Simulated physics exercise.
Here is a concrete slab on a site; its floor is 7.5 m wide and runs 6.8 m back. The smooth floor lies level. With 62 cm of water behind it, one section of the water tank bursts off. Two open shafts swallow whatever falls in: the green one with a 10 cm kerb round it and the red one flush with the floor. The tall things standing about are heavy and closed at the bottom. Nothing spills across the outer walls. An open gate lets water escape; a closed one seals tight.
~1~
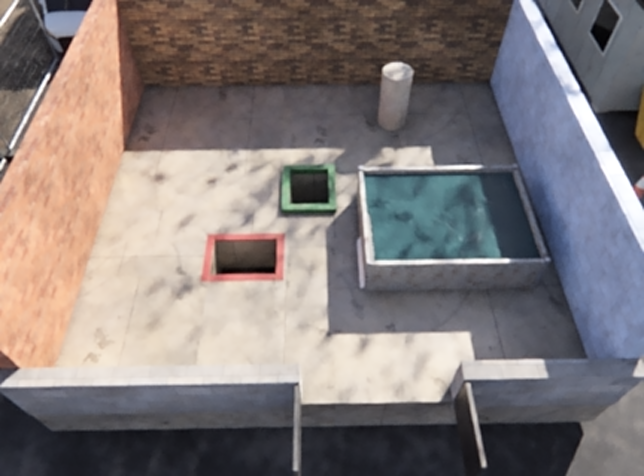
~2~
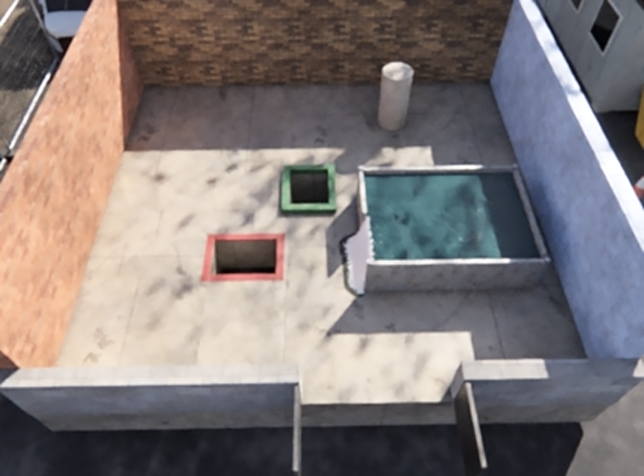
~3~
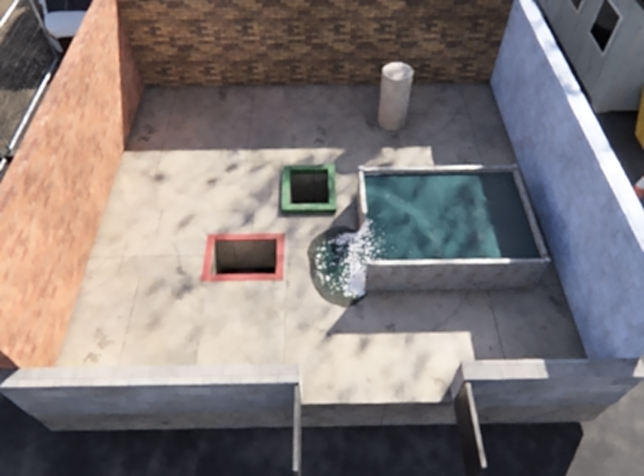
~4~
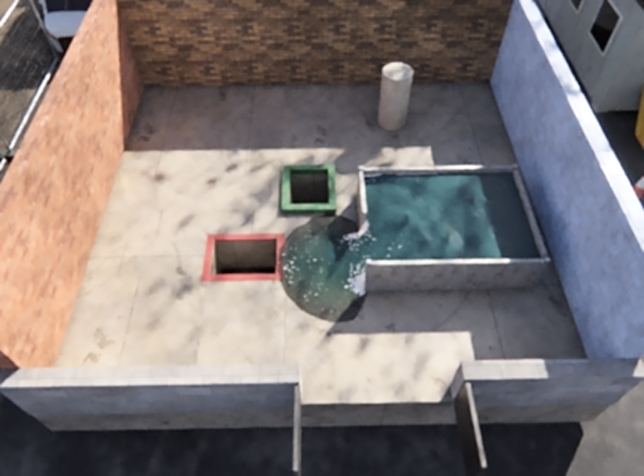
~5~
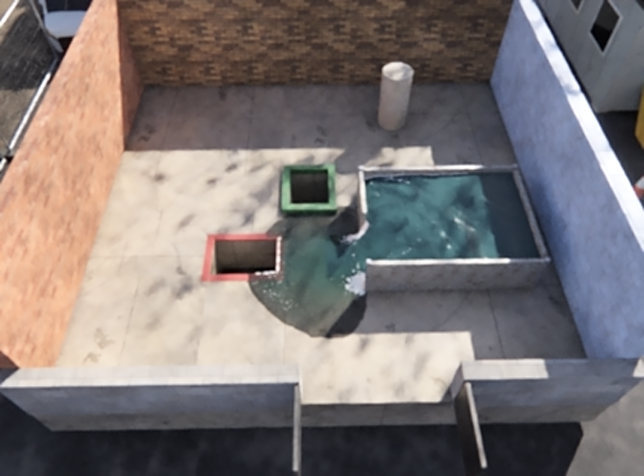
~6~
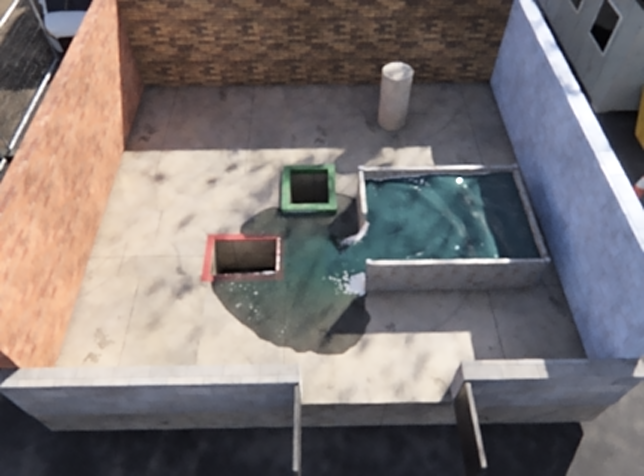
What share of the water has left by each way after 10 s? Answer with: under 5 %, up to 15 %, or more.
The gateway takes less than 5 %; the green pit takes less than 5 %; the red pit takes more than 15 %.
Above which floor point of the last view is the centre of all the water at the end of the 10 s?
Around (284, 202).
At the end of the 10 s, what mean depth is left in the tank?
Some 12 cm.
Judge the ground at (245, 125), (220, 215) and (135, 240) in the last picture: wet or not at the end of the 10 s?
In turn: Wet, flooded, under water.
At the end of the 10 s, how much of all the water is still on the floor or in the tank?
Roughly 68 in a hundred.
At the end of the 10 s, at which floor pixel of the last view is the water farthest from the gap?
Near (144, 89).
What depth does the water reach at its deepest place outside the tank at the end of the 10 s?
Roughly 10 cm.
A moment later water covers 20 % of the floor and is deepest (38 cm) near (359, 275); gone so far, the gateway 0 %, the green pit 0 %, the red pit 5 %.
Soon after water covers 30 % of the floor and is deepest (37 cm) near (48, 390); gone so far, the gateway 0 %, the green pit 0 %, the red pit 11 %.
Next water covers 35 % of the floor and is deepest (26 cm) near (48, 390); gone so far, the gateway 1 %, the green pit 0 %, the red pit 17 %.
Later on water covers 50 % of the floor and is deepest (16 cm) near (359, 275); gone so far, the gateway 1 %, the green pit 0 %, the red pit 24 %.
At the end water covers 70 % of the floor and is deepest (10 cm) near (134, 122); gone so far, the gateway 2 %, the green pit 0 %, the red pit 31 %.
